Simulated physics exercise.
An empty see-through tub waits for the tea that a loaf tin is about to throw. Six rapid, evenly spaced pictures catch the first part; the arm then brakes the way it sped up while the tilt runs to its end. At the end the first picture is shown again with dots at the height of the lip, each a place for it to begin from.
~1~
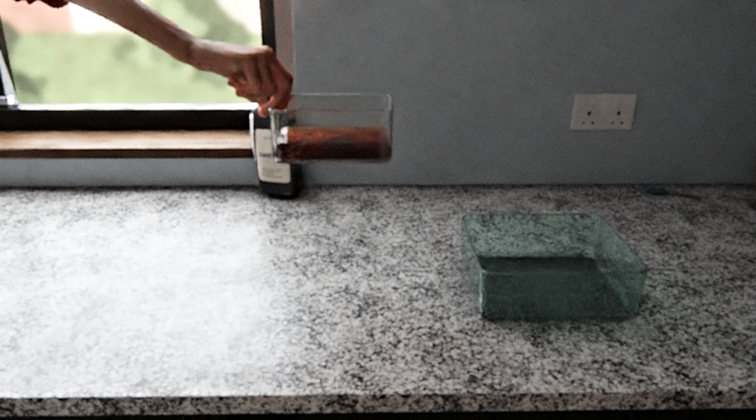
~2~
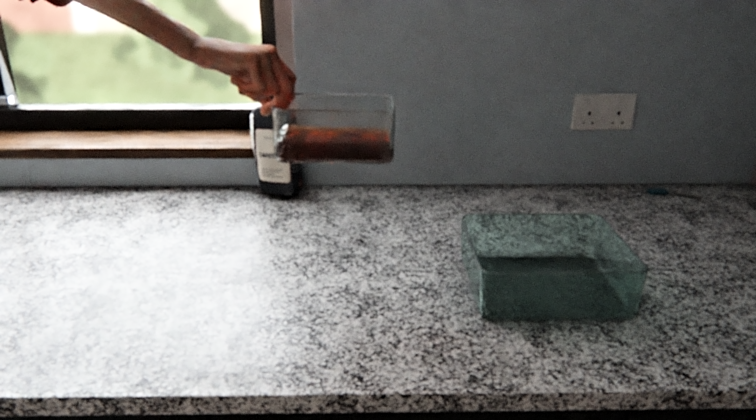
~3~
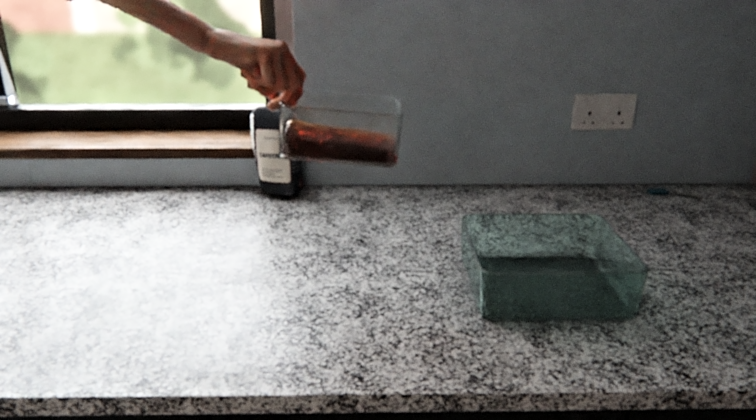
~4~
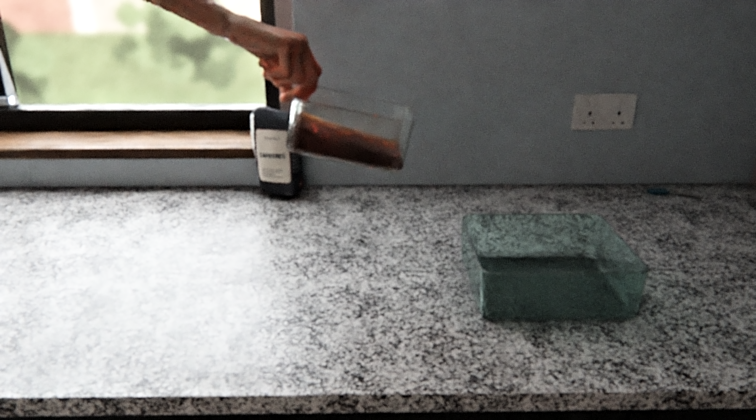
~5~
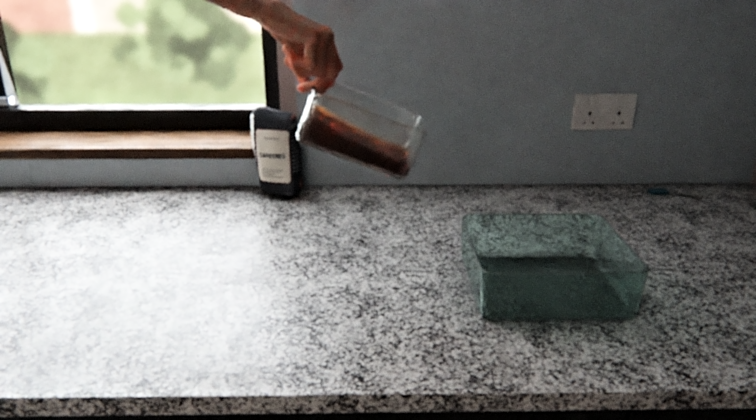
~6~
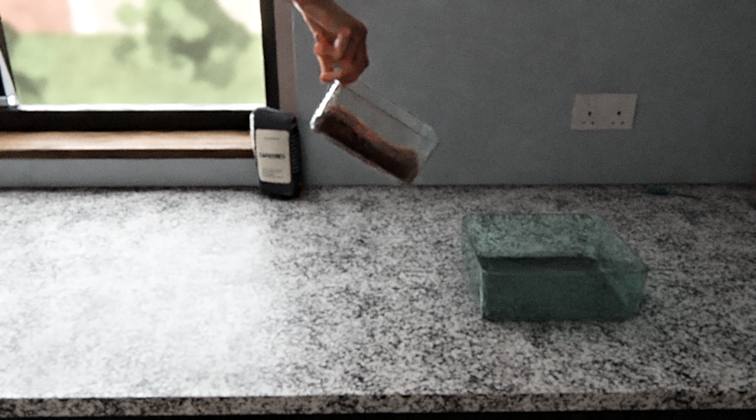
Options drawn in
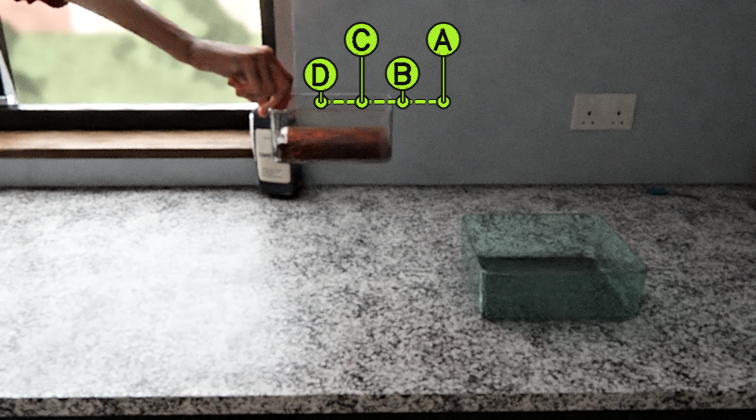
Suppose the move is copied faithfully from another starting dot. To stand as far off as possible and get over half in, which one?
It is D.
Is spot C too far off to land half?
No, not at all.
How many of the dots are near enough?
All four.
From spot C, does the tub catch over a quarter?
Yes, clearly.
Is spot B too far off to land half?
No.
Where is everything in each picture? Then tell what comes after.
The first picture shows upright, lip at (389, 101); tub from (478, 317) to (636, 315); nothing has left yet.
The second picture shows upright, lip at (392, 102); nothing has left yet.
The third picture shows tipped about 5°, lip at (399, 107); nothing has left yet.
The fourth picture shows tipped about 12°, lip at (410, 114); nothing has left yet.
The fifth picture shows tipped about 21°, lip at (423, 124); nothing has left yet.
The sixth picture shows tipped about 33°, lip at (435, 135); nothing has left yet.
On the marked copy, A at (443, 101); B at (402, 101); C at (361, 101); D at (320, 102).
Choosing A, about 75 % lands in the tub, 5 % falls short and 19 % goes beside or beyond.
Choosing B, about 76 % lands in the tub, 10 % falls short and 14 % goes beside or beyond.
Choosing C, about 67 % lands in the tub, 13 % falls short and 20 % goes beside or beyond.
Choosing D, about 68 % lands in the tub, 21 % falls short and 11 % goes beside or beyond.
